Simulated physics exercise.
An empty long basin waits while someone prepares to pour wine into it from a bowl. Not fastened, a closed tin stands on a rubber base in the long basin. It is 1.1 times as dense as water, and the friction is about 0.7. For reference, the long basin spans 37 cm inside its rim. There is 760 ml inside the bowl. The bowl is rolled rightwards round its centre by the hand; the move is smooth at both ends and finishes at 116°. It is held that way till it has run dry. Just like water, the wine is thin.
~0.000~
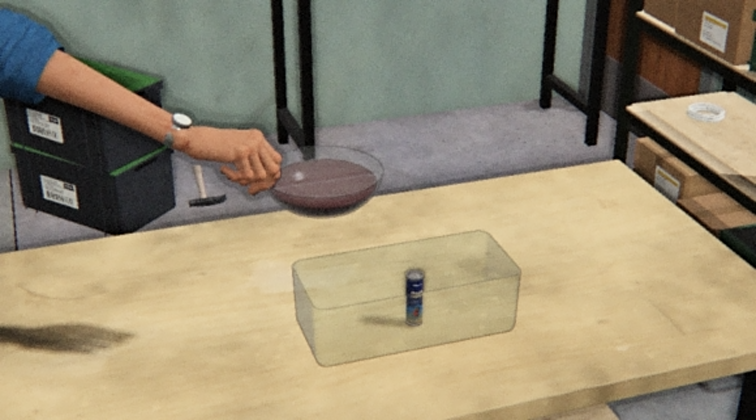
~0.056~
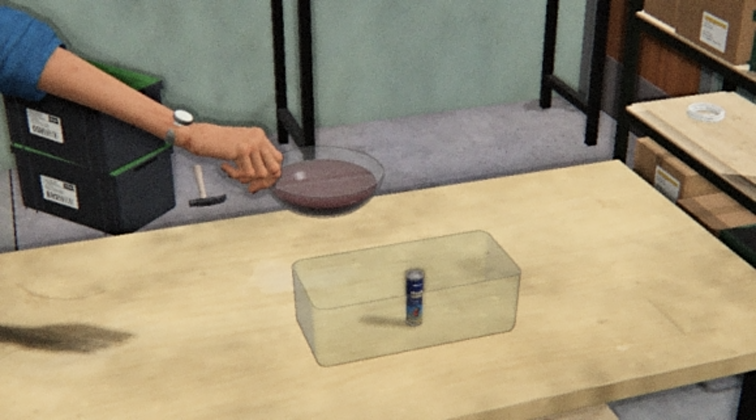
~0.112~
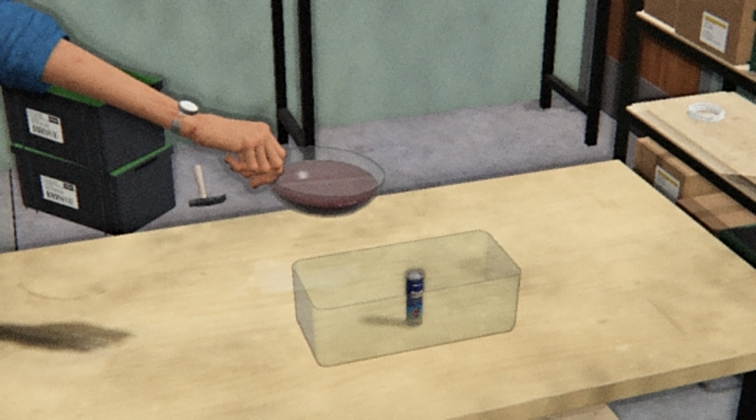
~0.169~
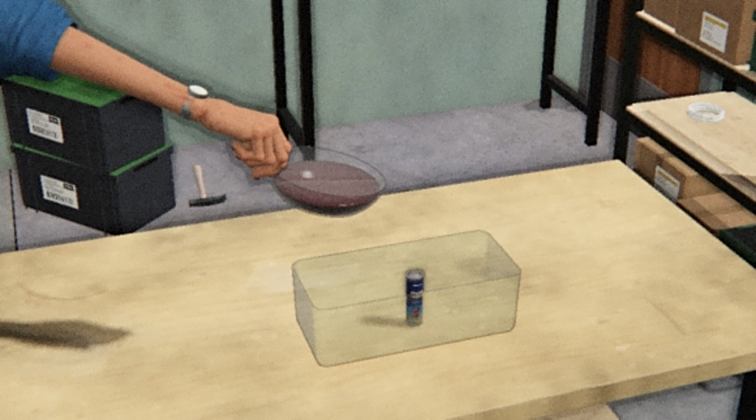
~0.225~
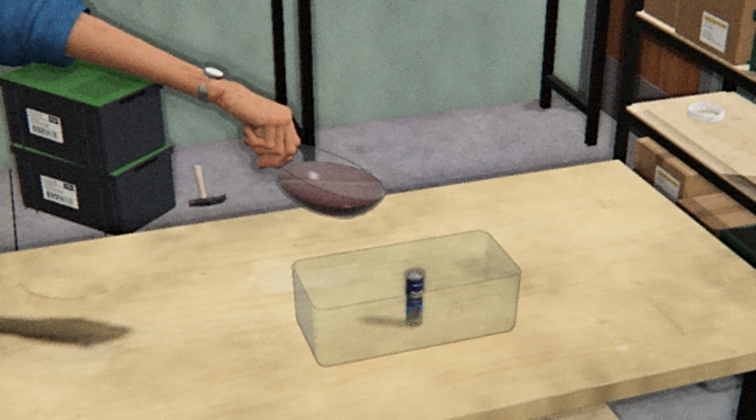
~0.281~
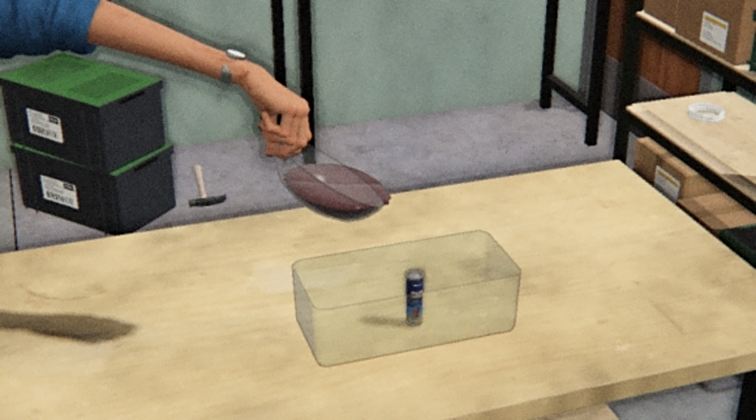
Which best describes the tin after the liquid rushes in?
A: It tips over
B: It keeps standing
Option A: It tips over.
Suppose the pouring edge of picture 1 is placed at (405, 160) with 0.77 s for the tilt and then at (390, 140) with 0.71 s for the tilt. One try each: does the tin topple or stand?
Run one: It does not tip. Run two: It does not tip.
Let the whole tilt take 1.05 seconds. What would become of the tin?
The tin keeps standing.
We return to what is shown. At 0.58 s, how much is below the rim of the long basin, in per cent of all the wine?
Around 80%.
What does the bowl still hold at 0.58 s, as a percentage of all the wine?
Close to 0 percent of the liquid remains at that time.
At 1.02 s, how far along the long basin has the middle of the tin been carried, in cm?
Around 7 cm.
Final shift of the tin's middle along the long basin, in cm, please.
It finishes around 7.5 cm from where it began.
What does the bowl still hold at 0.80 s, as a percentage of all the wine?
Around 0 in a hundred.
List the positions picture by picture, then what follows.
Tilt 0°; pouring edge (380, 164); surface from (267, 188) to (374, 172); the long basin's rim runs from (302, 287) to (504, 252); the tin's top is at (415, 277), in the first frame.
Tilt 2°; pouring edge (381, 165); surface from (267, 187) to (375, 173), in the second frame.
Tilt 6°; pouring edge (381, 169); surface from (269, 184) to (375, 175), in the third frame.
Tilt 13°; pouring edge (382, 176); surface from (272, 182) to (377, 178), in the fourth frame.
Tilt 23°; pouring edge (382, 185); surface from (277, 180) to (381, 179), in the fifth frame.
Tilt 34°; pouring edge (379, 196); surface from (284, 181) to (365, 183); 8 per cent is over the edge, in the sixth frame.
Then, 0.58 s in, the tilt is 99° and 0 per cent is still to pour; the tin stands where it began.
Then, 0.80 s in, the tilt is 116° and 0 per cent is still to pour; the tin leans 18°.
Then, 1.02 s in, the tilt is 116° and 0 per cent is still to pour; the tin lies on its side.
Then, 1.27 s in, the tilt is 116° and 0 per cent is still to pour; the tin lies on its side.
Finally, the tin lies on its side.
